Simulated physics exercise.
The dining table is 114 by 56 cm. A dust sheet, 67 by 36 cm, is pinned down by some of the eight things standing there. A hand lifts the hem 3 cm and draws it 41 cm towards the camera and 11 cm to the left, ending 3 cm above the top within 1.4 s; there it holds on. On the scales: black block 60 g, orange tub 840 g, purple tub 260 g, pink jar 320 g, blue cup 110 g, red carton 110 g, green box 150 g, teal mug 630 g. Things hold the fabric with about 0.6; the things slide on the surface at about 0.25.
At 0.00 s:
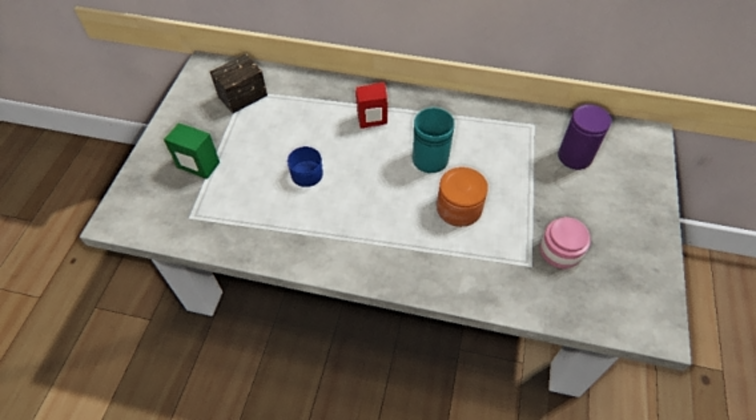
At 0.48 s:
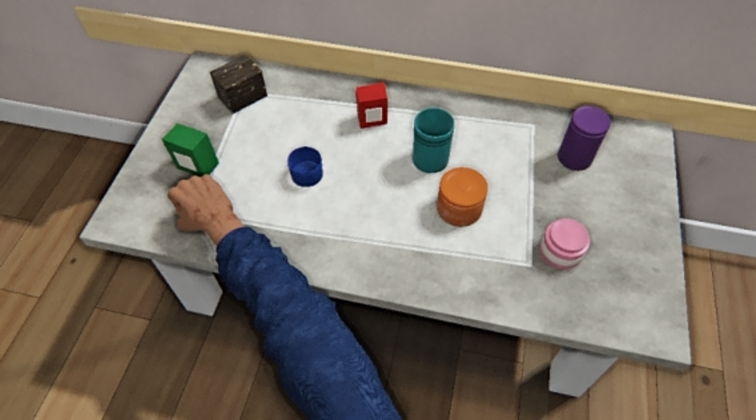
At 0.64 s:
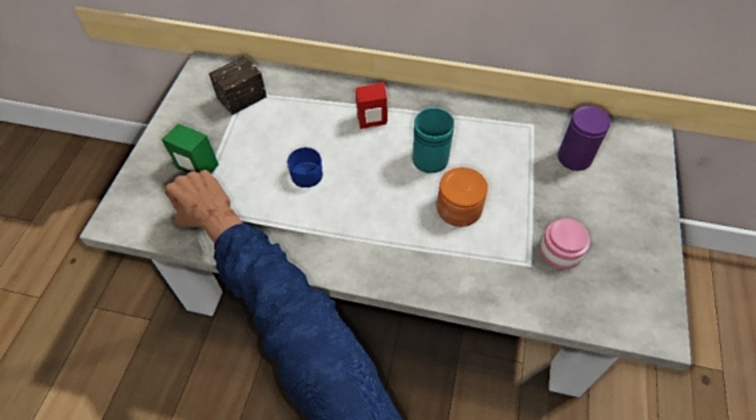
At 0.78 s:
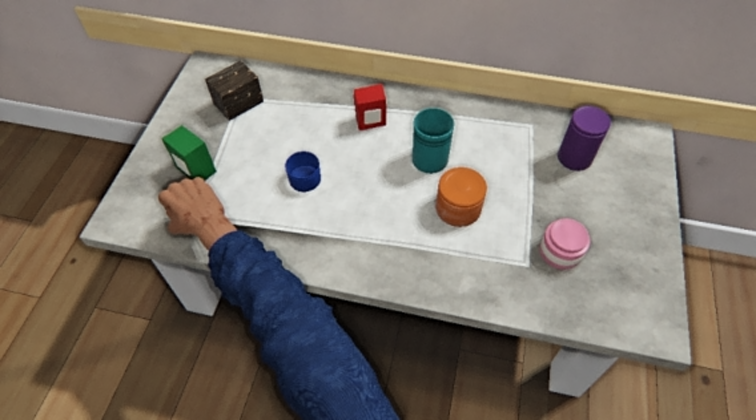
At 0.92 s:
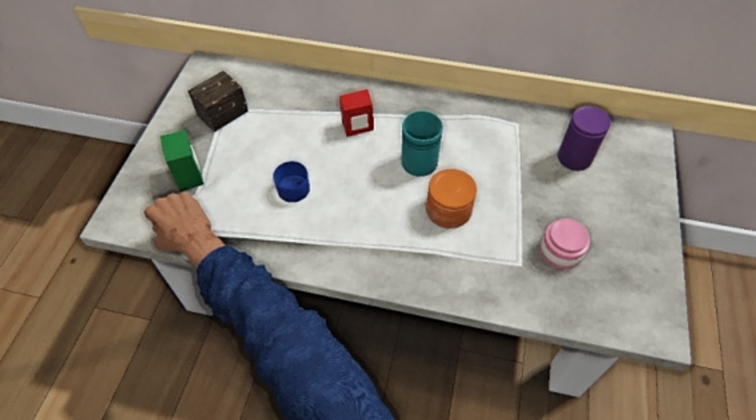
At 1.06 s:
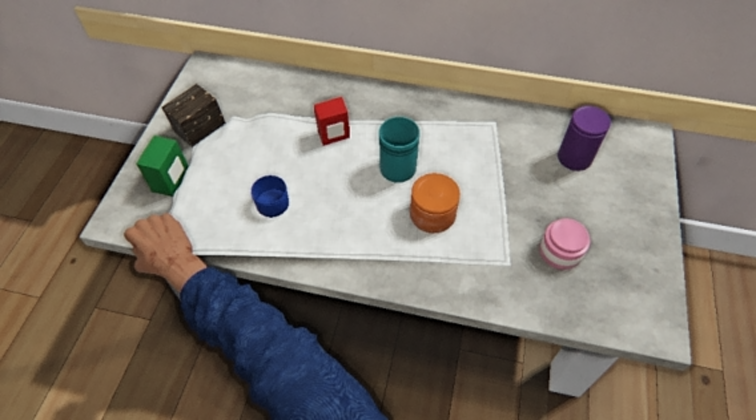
A hand pulling a white cloth left and towards the camera, carrying cup, mug, tub, cartons and dark block along the table.
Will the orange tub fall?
The orange tub stays on.
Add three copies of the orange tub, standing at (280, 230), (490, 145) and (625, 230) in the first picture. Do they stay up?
In turn: Falls off, remains, remains.
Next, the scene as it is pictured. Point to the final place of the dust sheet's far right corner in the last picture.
Around (347, 152).
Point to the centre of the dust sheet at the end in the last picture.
Near (211, 273).
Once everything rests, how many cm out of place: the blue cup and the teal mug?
Blue cup 40 cm, teal mug 40 cm.
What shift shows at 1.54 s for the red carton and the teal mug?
Red carton 35 cm, teal mug 25 cm.
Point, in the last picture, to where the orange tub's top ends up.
Near (311, 248).
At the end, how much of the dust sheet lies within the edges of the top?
Some 50 per cent of it.
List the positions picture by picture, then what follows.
The first frame shows shows, orange tub (464, 185); dust sheet corners (189, 219) (534, 125) (531, 267).
The second frame shows shows, dust sheet corners (534, 125) (531, 267); grip (187, 214).
The third frame shows shows, dust sheet corners (534, 125) (531, 267); grip (185, 211).
The fourth frame shows shows, red carton (370, 93); green box (183, 140); blue cup (302, 164); dust sheet corners (532, 125) (529, 267); grip (179, 217).
The fifth frame shows shows, red carton (356, 99); green box (175, 146); blue cup (290, 175); dust sheet corners (518, 124) (521, 267); grip (166, 232).
The sixth frame shows shows, orange tub (436, 192); dust sheet corners (495, 123) (510, 266); grip (148, 253).
At 1.3 s, 90 % of the dust sheet is still over the top; orange tub 12 cm off its start, black block 20 cm off its start, red carton 20 cm off its start.
At 1.5 s, 75 % of the dust sheet is still over the top; orange tub 21 cm off its start, red carton 33 cm off its start, blue cup 31 cm off its start.
At 1.8 s, 55 % of the dust sheet is still over the top; orange tub 28 cm off its start at (325, 238), red carton 41 cm off its start at (189, 180), blue cup 39 cm off its start at (148, 296).
At 2.0 s, 50 % of the dust sheet is still over the top; orange tub 31 cm off its start, red carton 45 cm off its start, blue cup 42 cm off its start.
At 3.6 s, 50 % of the dust sheet is still over the top; orange tub 31 cm off its start at (311, 248), red carton 46 cm off its start at (169, 195), blue cup 42 cm off its start at (136, 314), teal mug 38 cm off its start at (252, 199).
